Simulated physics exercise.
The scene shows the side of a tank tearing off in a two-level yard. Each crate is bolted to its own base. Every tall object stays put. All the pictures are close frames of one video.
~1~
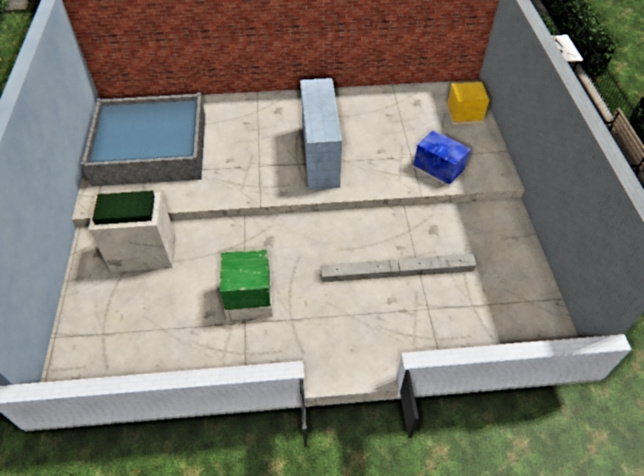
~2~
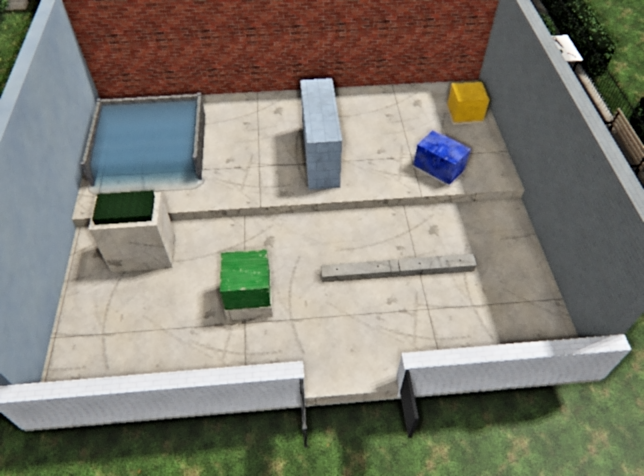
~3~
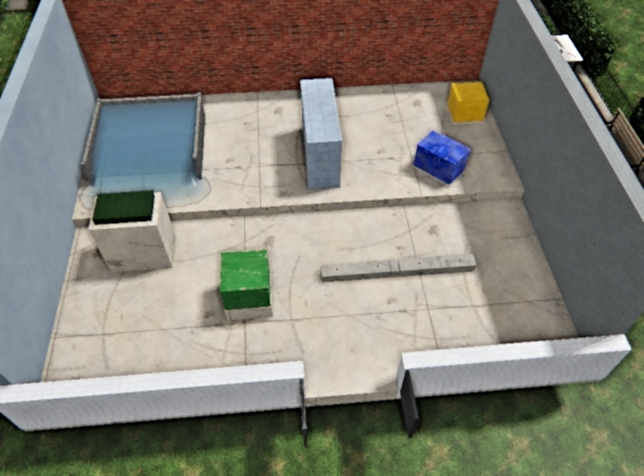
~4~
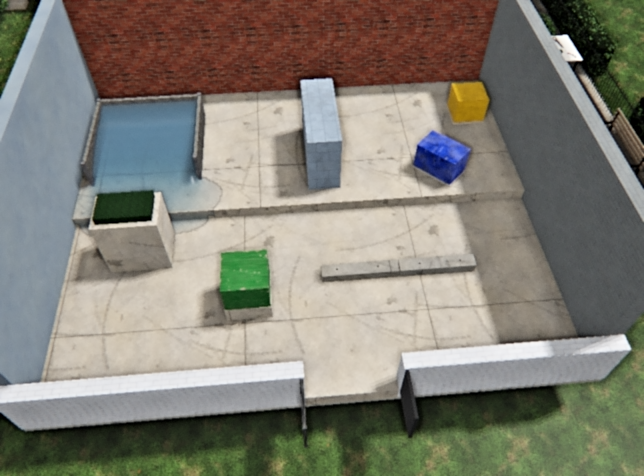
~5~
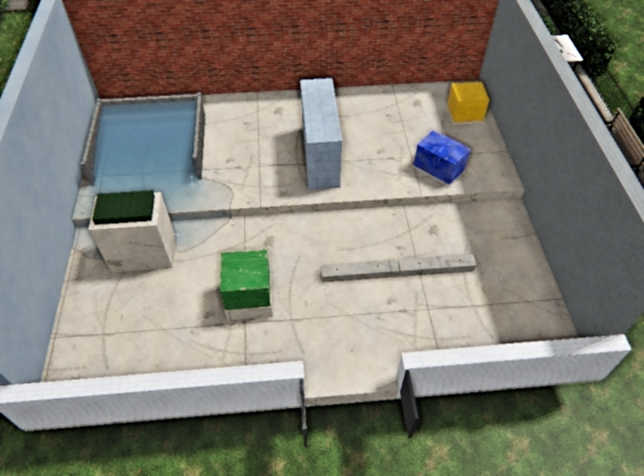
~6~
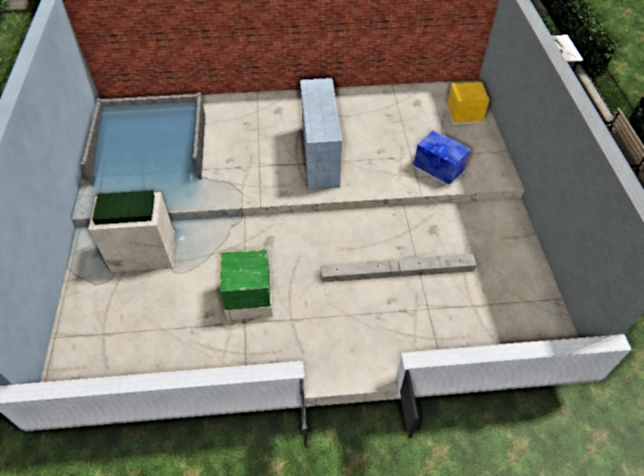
In a walled two-level yard, a tank's front side vanishes and water spreads over the step.
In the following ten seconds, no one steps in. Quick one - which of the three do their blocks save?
Yellow crate saved, blue crate saved, green crate saved.
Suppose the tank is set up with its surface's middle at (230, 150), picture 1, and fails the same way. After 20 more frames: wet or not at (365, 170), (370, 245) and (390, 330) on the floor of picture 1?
The first spot is not reached, the second inundated, and the third inundated.
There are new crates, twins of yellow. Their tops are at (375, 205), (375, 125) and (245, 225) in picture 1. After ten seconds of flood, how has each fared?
Going through them in order, the first is overtopped, the second is not reached and the third is overtopped.
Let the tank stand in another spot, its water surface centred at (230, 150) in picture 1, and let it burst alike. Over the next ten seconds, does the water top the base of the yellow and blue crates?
Yellow: Not reached; blue: Not reached.
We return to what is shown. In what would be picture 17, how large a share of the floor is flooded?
Roughly 25 percent.
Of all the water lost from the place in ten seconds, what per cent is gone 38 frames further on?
Roughly 50 %.
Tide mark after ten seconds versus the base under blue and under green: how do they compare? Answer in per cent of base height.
0 %, then 60 %.
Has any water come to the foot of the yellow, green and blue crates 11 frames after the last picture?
Looking at yellow, I'd say stays dry, at green got wet, and at blue stays dry.
A moment on, water covers 15 % of the floor; the yellow crate not reached, the blue crate not reached, the green crate water round its plinth.
Next, water covers 25 % of the floor; the yellow crate not reached, the blue crate not reached, the green crate water round its plinth.
Then, water covers 40 % of the floor; the yellow crate not reached, the blue crate not reached, the green crate water round its plinth.
Later, water covers 55 % of the floor; the yellow crate not reached, the blue crate not reached, the green crate water round its plinth.
In the end, water covers 55 % of the floor; the yellow crate stayed above the water, the blue crate stayed above the water, the green crate stayed above the water.
